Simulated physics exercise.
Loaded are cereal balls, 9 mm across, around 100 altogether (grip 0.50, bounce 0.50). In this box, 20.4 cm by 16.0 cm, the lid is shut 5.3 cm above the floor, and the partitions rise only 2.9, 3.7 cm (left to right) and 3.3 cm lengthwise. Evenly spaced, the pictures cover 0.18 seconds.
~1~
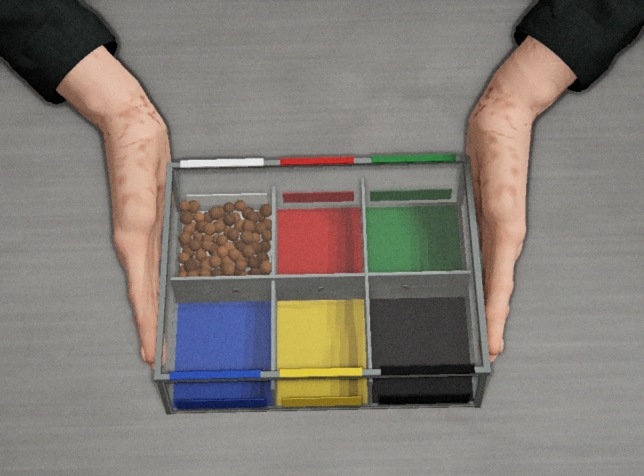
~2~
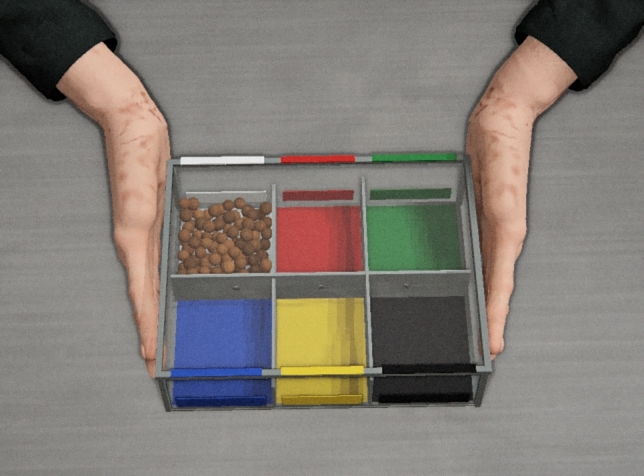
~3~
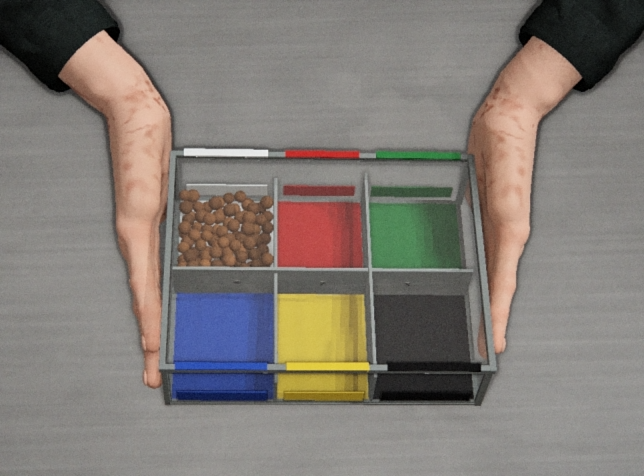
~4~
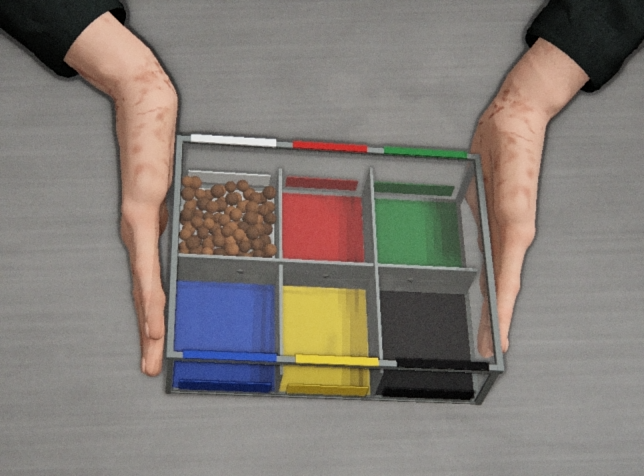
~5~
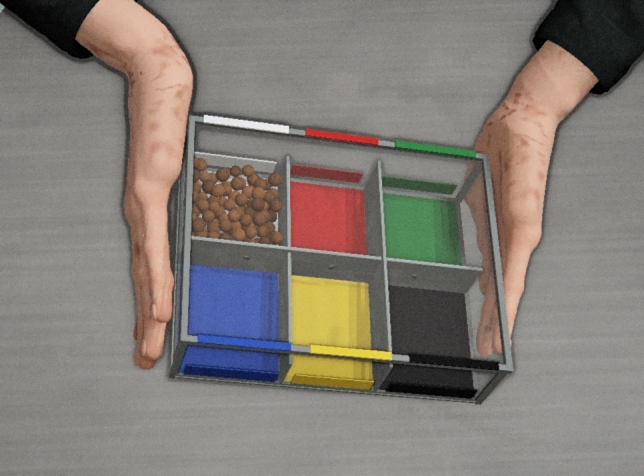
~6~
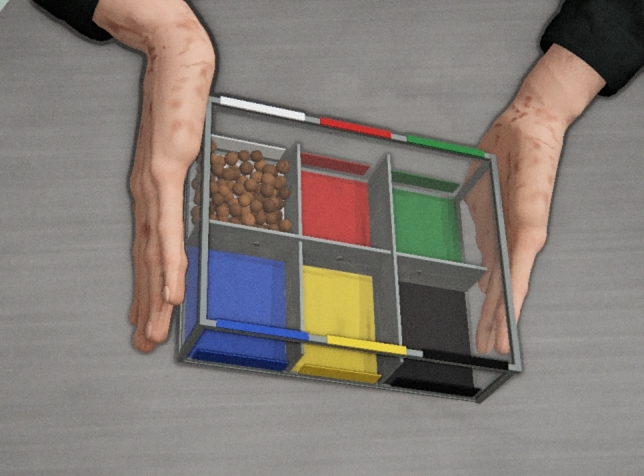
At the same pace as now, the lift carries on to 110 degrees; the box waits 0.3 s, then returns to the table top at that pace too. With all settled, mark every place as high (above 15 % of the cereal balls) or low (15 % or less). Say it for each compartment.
Red: Low; blue: Low; green: High; yellow: Low; white: Low; black: High.
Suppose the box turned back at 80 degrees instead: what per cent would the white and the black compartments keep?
White: 45 per cent; black: 5 per cent.
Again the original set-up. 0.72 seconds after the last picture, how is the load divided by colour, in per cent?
In per cent: Red 20; blue 0; green 60; yellow 0; white 5; black 15.
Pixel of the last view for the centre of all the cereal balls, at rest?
(445, 257).
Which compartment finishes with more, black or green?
Answer: Green.
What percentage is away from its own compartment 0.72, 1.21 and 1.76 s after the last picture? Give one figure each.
Estimates: 95 / 100 / 100.
Then, 0.72 s after the last picture, tilt 110 degrees; red 20 %, green 60 %, white 5 %, black 15 %.
Then, 1.21 s after the last picture, tilt 60 degrees; green 75 %, black 25 %.
Then, 1.76 s after the last picture, tilt 0 degrees; green 75 %, black 25 %.
In the end, red 0 %, blue 0 %, green 75 %, yellow 0 %, white 0 %, black 25 %.
